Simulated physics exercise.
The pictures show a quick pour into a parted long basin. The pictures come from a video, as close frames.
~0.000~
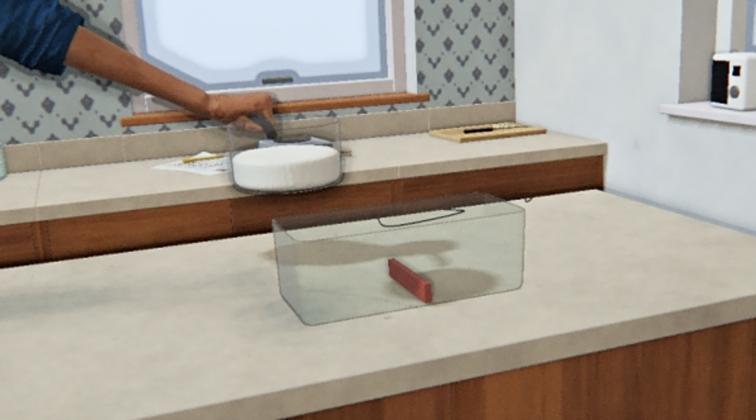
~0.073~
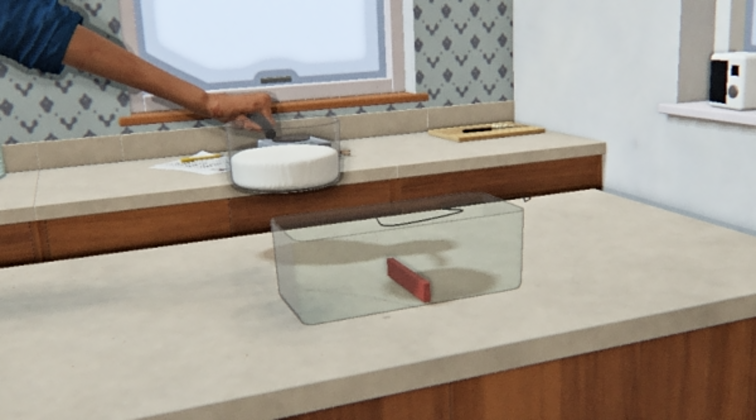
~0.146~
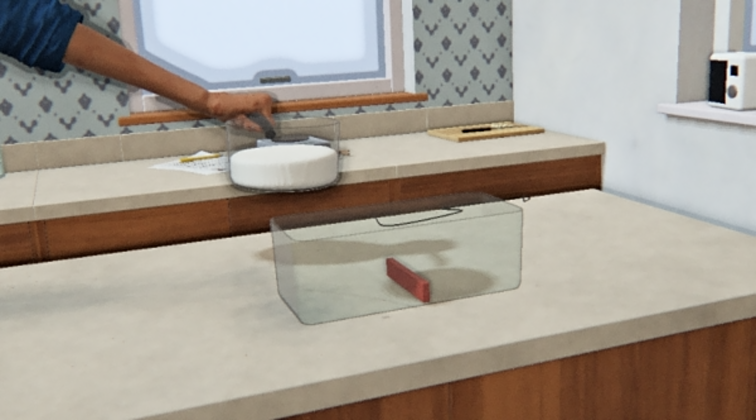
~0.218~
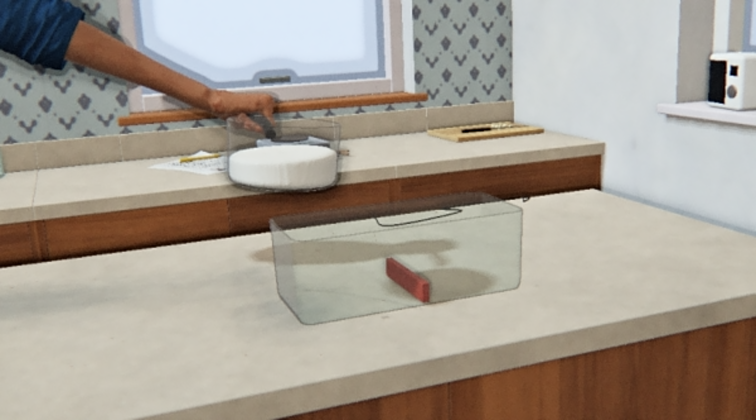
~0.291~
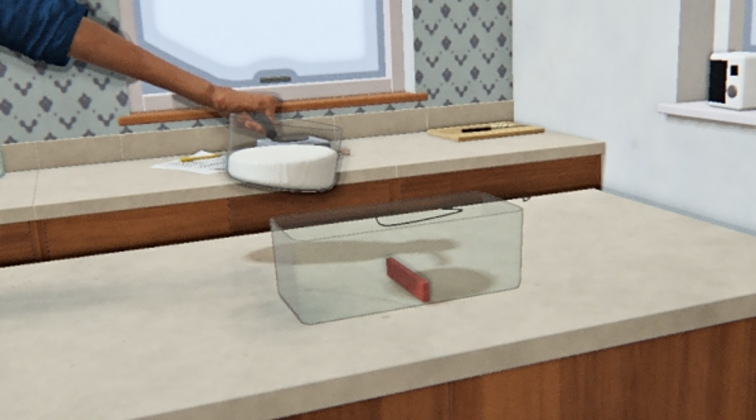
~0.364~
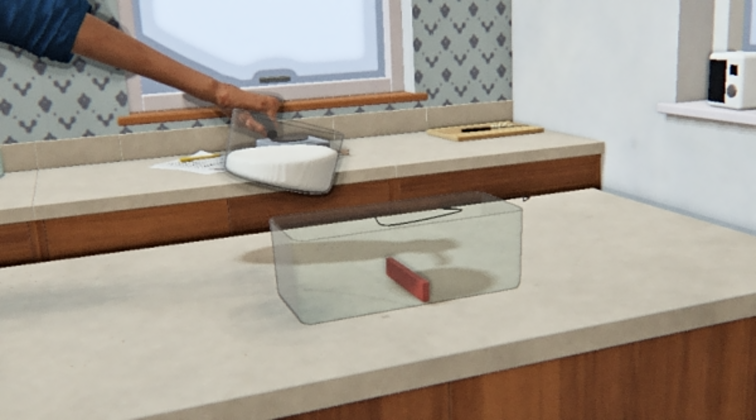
At first, a hand holds a clear container of white milk nearly level above the back counter, while a long clear basin with a red divider sits in front. The hand then tilts the container gradually down to the right, and the milk slants inside it as the basin stays still.
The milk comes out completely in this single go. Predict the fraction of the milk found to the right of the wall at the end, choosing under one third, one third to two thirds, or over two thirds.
Prediction: Under one third.
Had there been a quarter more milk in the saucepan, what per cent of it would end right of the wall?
My estimate is about 10 percent.
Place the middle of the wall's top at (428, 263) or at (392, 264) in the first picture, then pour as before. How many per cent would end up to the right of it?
5 % and 10 %, roughly.
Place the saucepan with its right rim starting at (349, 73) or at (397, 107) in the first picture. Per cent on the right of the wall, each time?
It would come to near 30 per cent, and then near 85 per cent.
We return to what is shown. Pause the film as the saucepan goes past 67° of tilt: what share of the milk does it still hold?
I'd put it near 70 %.
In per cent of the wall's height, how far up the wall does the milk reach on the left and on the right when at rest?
On the left roughly 80, on the right roughly 10.
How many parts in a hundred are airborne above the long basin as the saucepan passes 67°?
Close to 20 per cent.
A moment on, the saucepan is tipped part way and 72 per cent is still to pour, 7 is left of the wall and 0 right of it.
Next, the saucepan is tipped on its side and 19 per cent is still to pour, 68 is left of the wall and 4 right of it.
Then the saucepan is tipped right over and 1 per cent is still to pour, 88 is left of the wall and 10 right of it.
Later the saucepan is tipped right over and 0 per cent is still to pour, 89 is left of the wall and 11 right of it.
In the end 89 per cent lies left of the wall, 10 right of it and 0 outside.
